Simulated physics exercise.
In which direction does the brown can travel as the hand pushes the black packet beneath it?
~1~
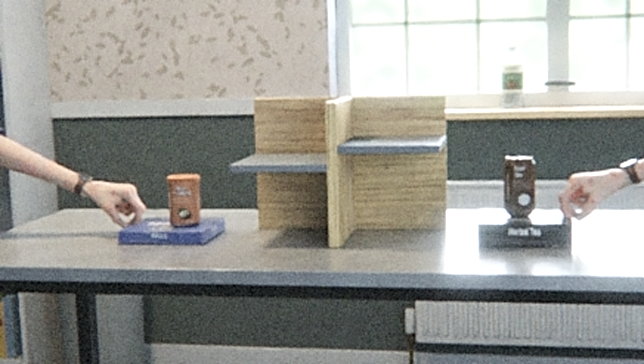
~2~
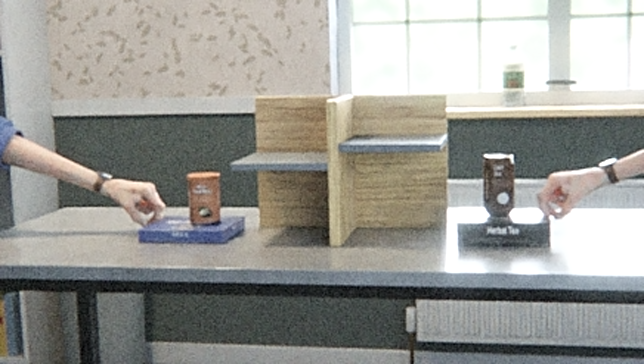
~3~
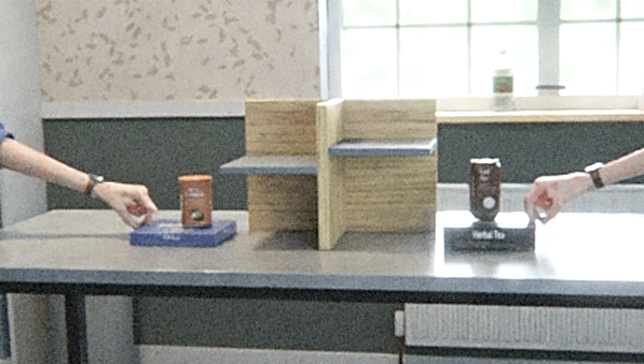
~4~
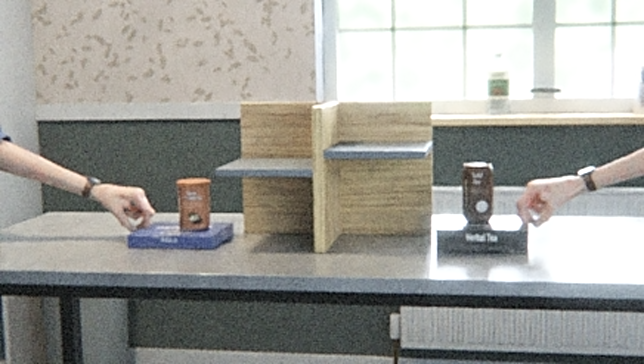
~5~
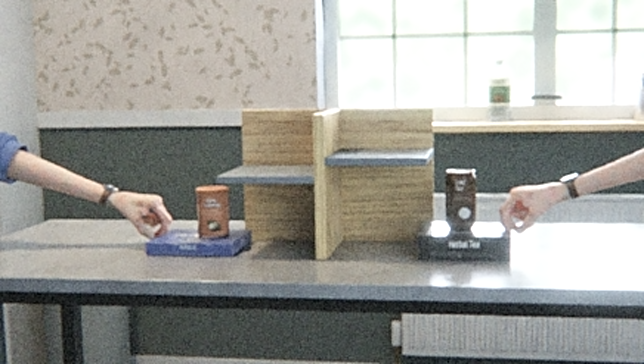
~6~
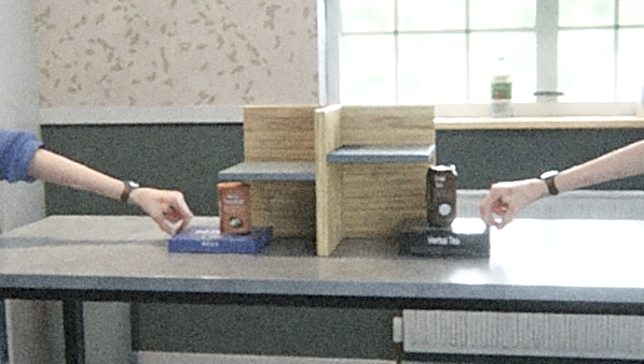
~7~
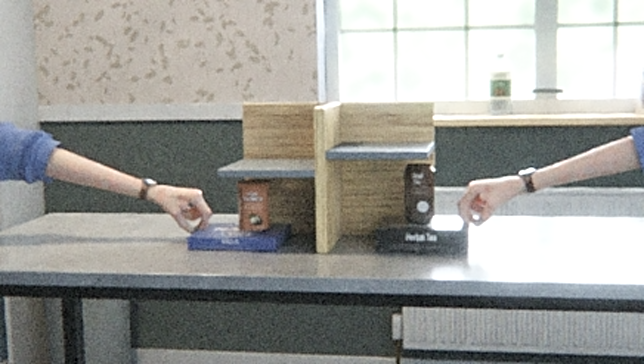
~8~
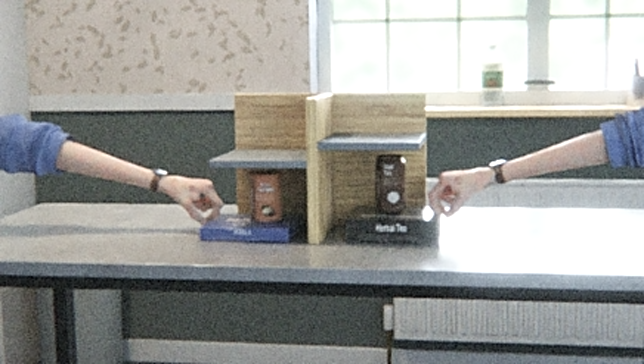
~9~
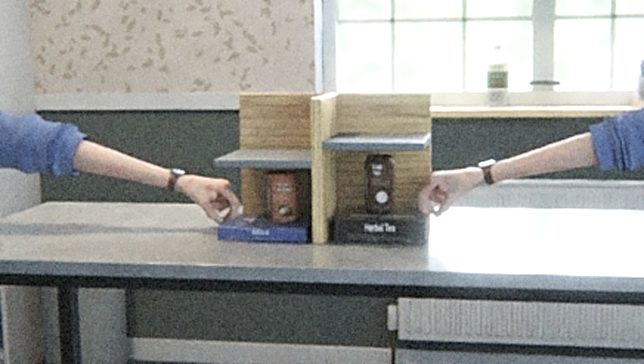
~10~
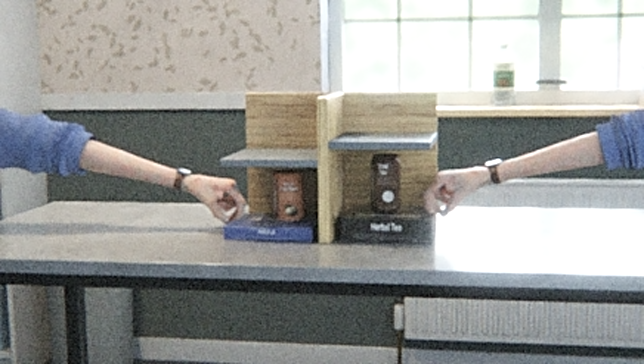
The brown can moves to the left, riding upright on the black packet.
The video shows two hands on a table pushing a blue box carrying an orange tin rightward and a black packet carrying a brown can leftward, until both loads pass beneath low shelves on a wooden stand and rest there, still upright.
